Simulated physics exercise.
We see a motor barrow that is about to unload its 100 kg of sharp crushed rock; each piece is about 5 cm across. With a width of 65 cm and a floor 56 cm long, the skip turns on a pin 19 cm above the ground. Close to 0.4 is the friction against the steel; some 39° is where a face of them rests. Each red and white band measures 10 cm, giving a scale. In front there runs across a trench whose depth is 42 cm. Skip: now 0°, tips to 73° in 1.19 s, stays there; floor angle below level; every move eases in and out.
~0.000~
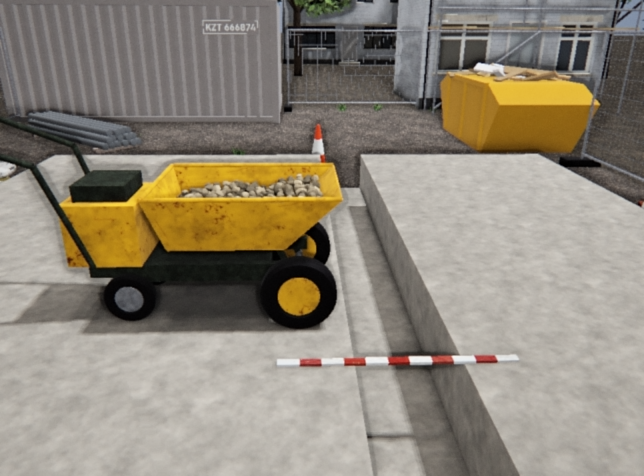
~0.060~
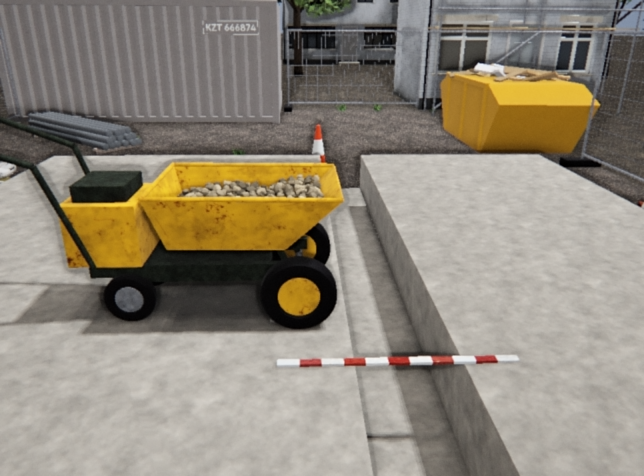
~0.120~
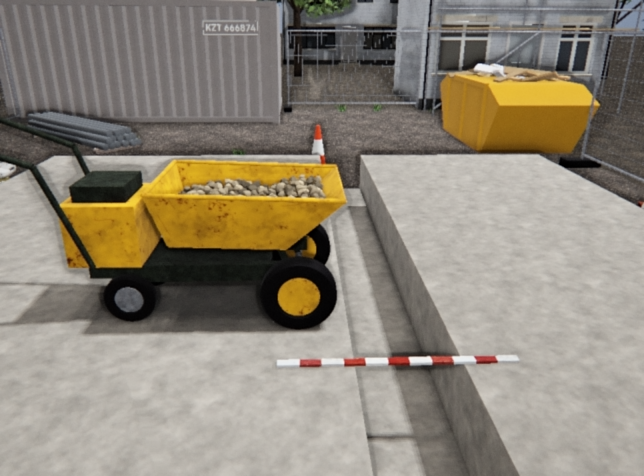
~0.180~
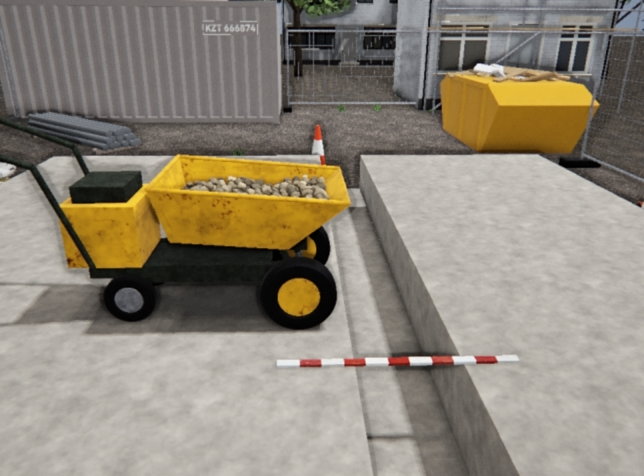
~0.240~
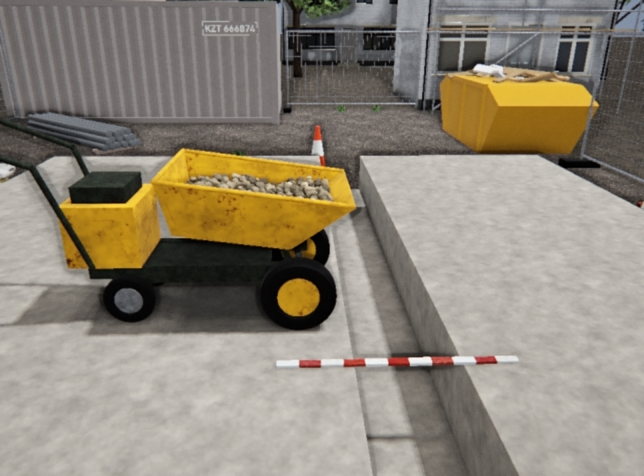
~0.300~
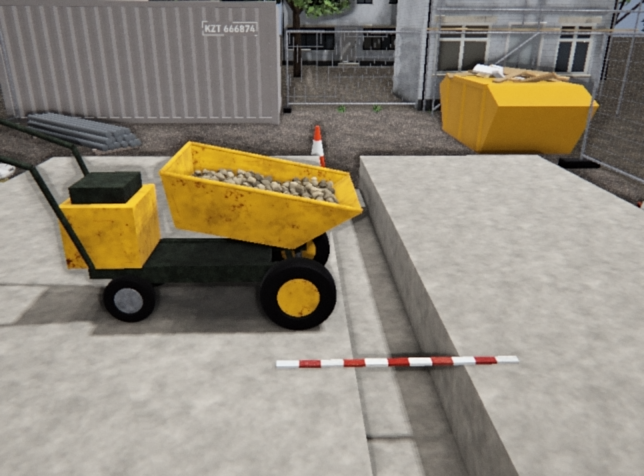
On a building site, a yellow motor barrow standing beside a trench slowly tilting its stone-filled skip forward to the right.
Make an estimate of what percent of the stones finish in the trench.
About 77 percent.
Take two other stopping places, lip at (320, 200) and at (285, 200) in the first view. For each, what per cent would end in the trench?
95 %, then 100 %.
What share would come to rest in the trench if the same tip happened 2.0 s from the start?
It would be near 85 per cent.
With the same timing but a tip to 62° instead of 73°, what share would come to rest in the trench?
It would be near 70 per cent.
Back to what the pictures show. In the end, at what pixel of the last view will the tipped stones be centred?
At about pixel (411, 348) in the last view.
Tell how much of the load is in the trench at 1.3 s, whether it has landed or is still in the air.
Something like 35 in a hundred.
After 0.9 s the floor is at 61°; 100 % in the skip; the foremost stones are at (394, 252).
After 1.3 s the floor is at 73°; 56 % in the skip, 36 % in the trench, 8 % past the trench; the foremost stones are at (453, 294).
After 1.6 s the floor is at 73°; 13 % in the skip, 64 % in the trench, 23 % past the trench; the foremost stones are at (511, 290).
After 3.6 s the floor is at 73°; 0 % in the skip, 77 % in the trench, 23 % past the trench; the foremost stones are at (529, 291).
